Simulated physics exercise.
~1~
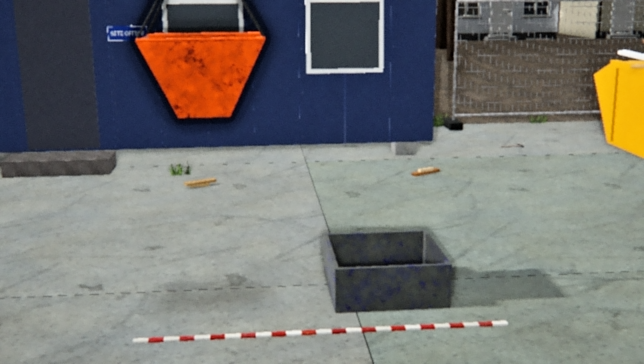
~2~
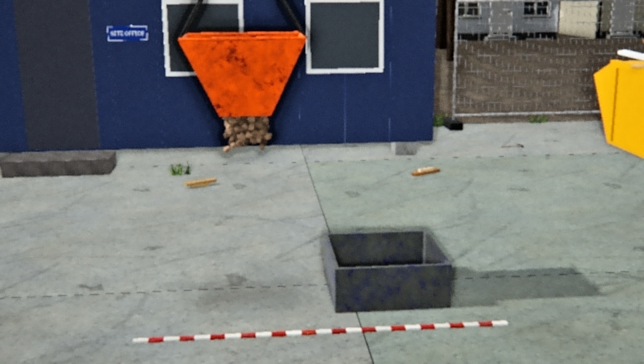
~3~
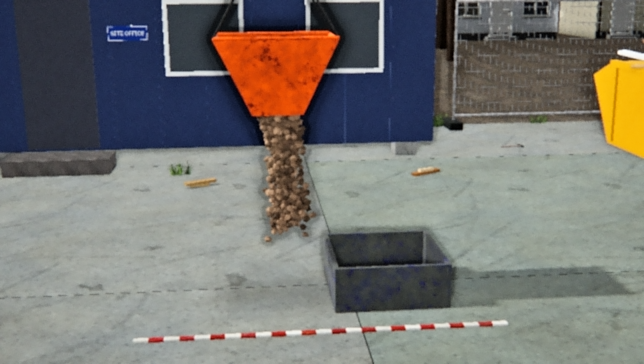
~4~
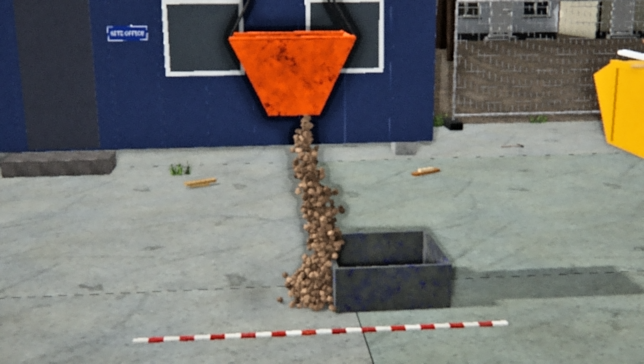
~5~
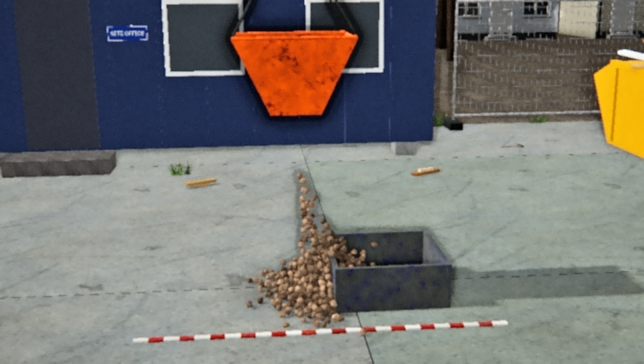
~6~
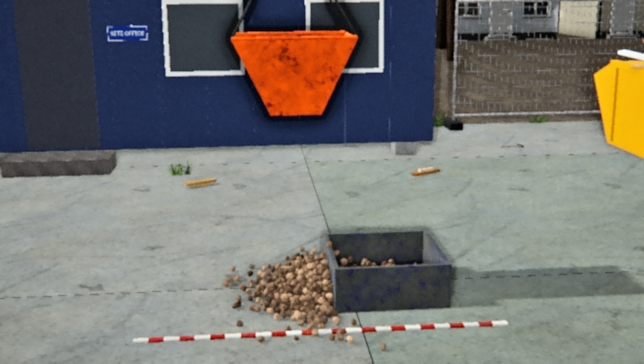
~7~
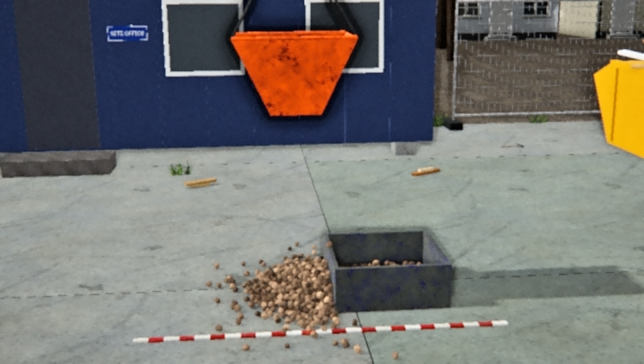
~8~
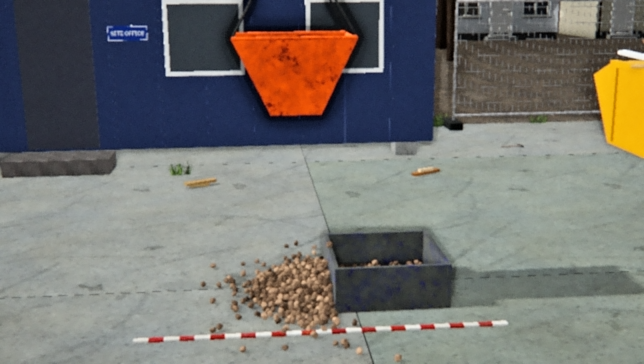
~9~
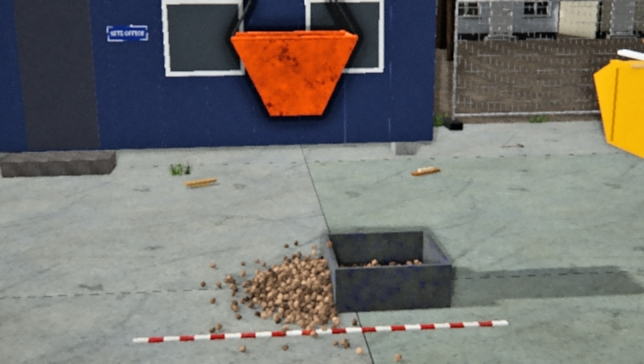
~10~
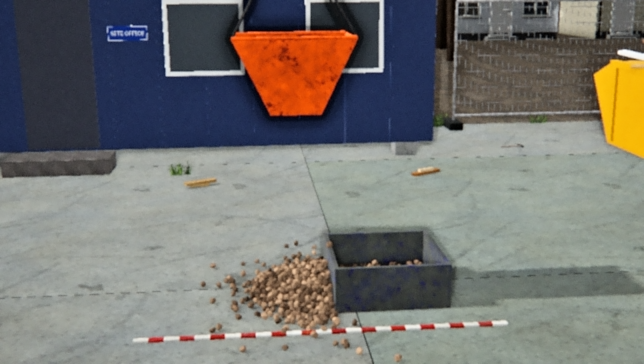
Orange crane skip moving right and pouring brown stones, most heaping on concrete left of a dark bin, some landing inside.
